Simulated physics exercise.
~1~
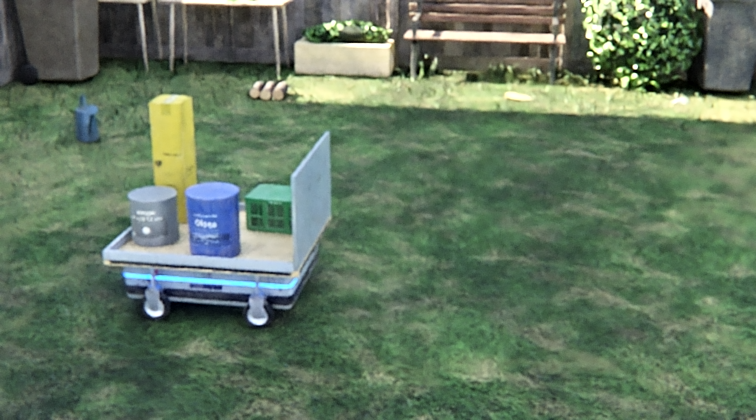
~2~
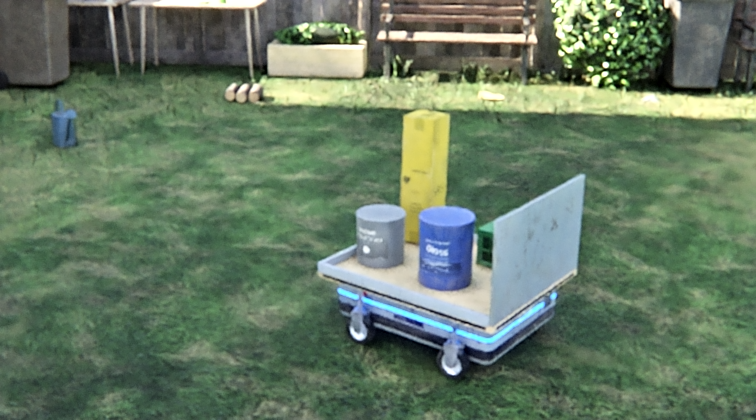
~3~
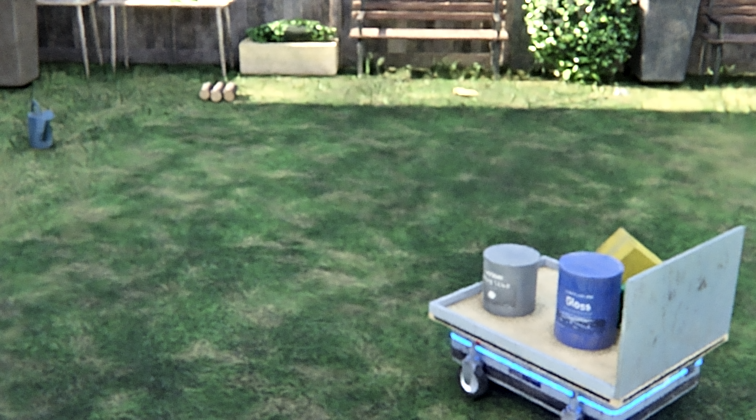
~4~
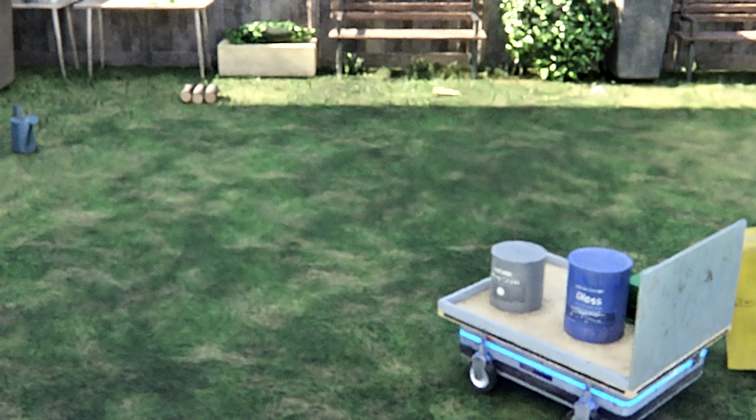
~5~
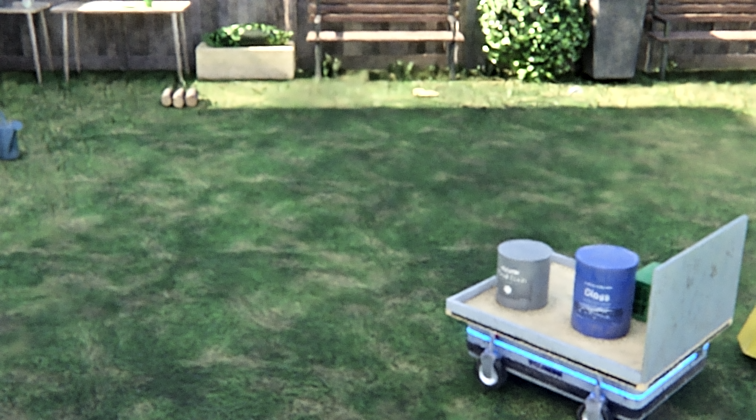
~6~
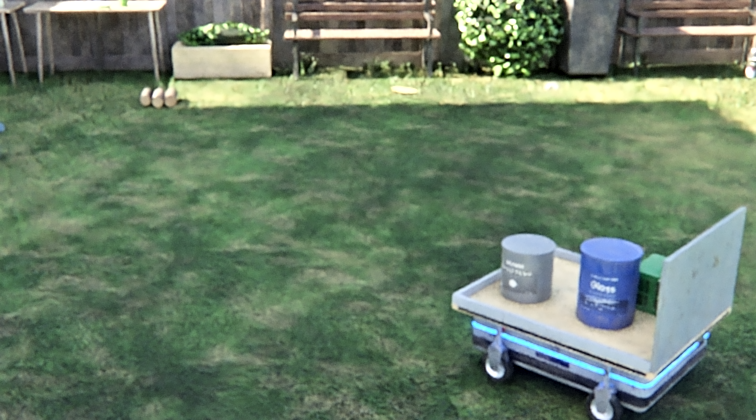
At first, a flat robot cart with a tall grey board at one end stands on a lawn, carrying a grey pail, a blue pail, a green crate and a tall yellow box. It rolls to the right and closer to the viewer, turning as it goes, with all the items still aboard. As the turn continues, the yellow box tips over and falls off the far side of the cart onto the grass. The cart then stops, with both pails upright. The view drifts slowly sideways until the yellow box is out of sight, leaving the pails and crate on the cart.
